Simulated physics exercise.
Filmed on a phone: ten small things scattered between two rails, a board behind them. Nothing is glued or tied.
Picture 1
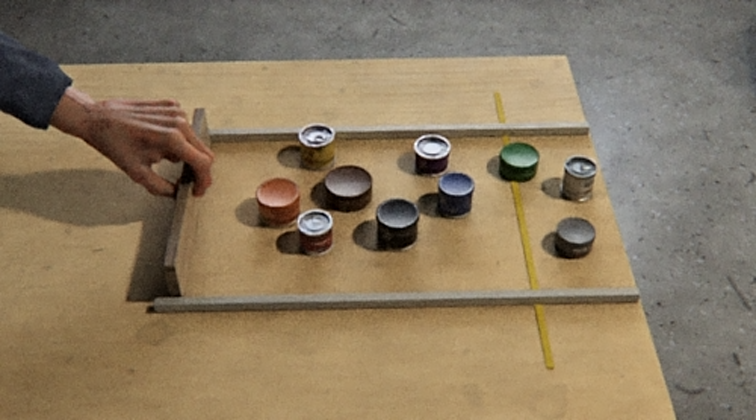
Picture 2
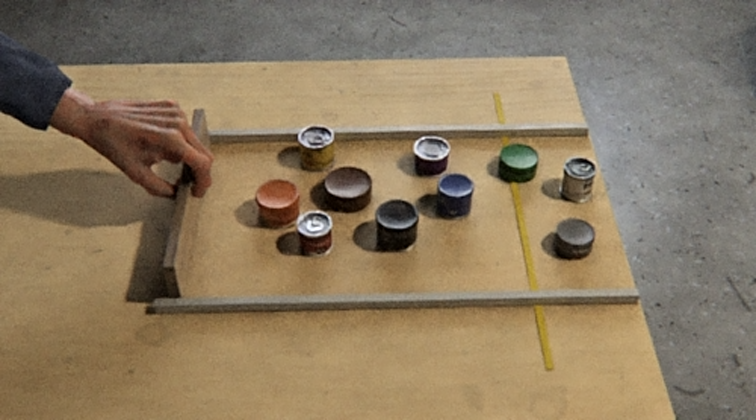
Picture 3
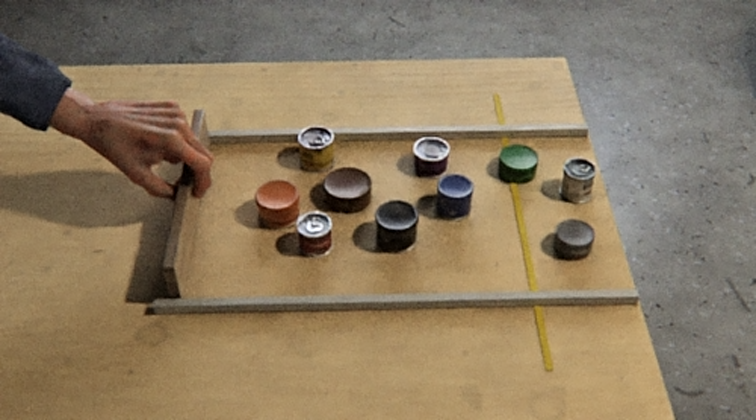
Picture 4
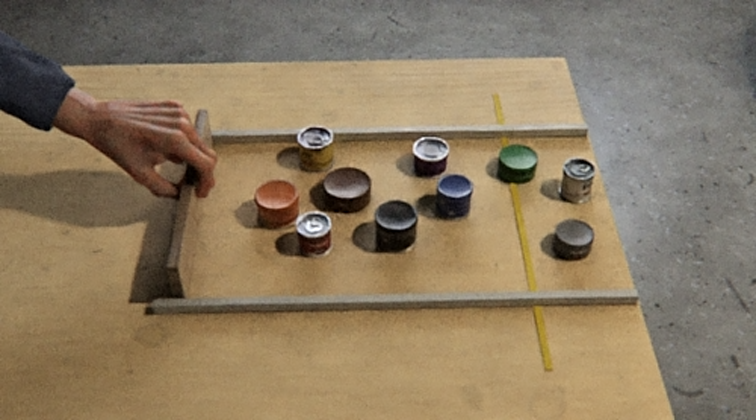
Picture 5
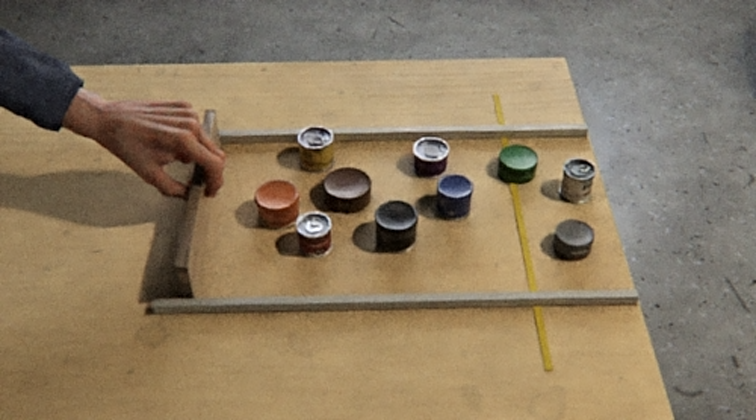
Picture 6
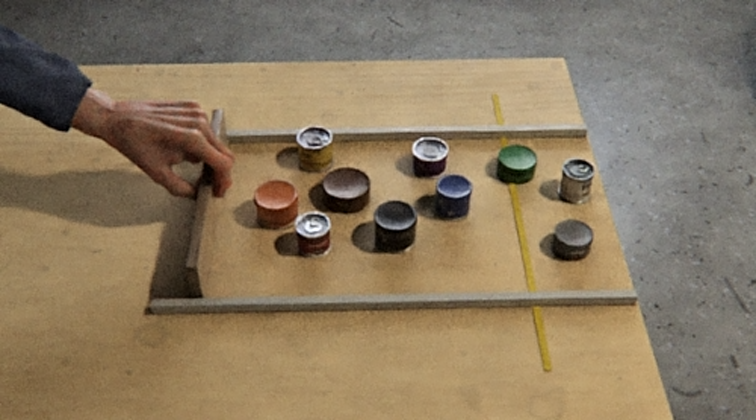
A hand slides a board slightly right between two rails, behind ten small scattered containers.
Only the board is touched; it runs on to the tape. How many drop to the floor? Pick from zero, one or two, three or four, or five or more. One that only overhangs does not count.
As it turns out, the number that fall off is zero.
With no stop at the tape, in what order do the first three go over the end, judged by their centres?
The order is the white pot, the grey tub, the green tub.
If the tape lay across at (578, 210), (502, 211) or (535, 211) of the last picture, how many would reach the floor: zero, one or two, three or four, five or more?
The falls would be 5 or more; none at all; one or two.
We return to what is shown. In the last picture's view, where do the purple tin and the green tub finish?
The purple tin at (555, 149), the green tub at (578, 172).
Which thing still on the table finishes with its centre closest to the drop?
It is the white pot.
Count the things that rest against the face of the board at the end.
It touches 4.
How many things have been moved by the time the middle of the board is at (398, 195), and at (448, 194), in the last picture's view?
First 7, then 8.
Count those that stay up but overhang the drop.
Overhanging: 2.
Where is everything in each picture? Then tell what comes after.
The first frame shows white pot (579, 179); grey tub (575, 238); green tub (519, 162); board (189, 198); tape (520, 209).
The second frame shows grey tub (574, 239); black tin (397, 226).
The third frame shows green tub (518, 164); orange tin (278, 205).
The fourth frame shows white pot (577, 181); purple tin (431, 158).
The fifth frame shows grey tub (573, 240); board (200, 199).
The sixth frame shows white pot (576, 182); grey tub (572, 240); green tub (517, 165); board (209, 198); tape (517, 211).
Early on, none off yet; white pot at rest near (576, 182); grey tub at rest near (572, 240); green tub at rest near (517, 165).
Finally, the number that fall off is zero.
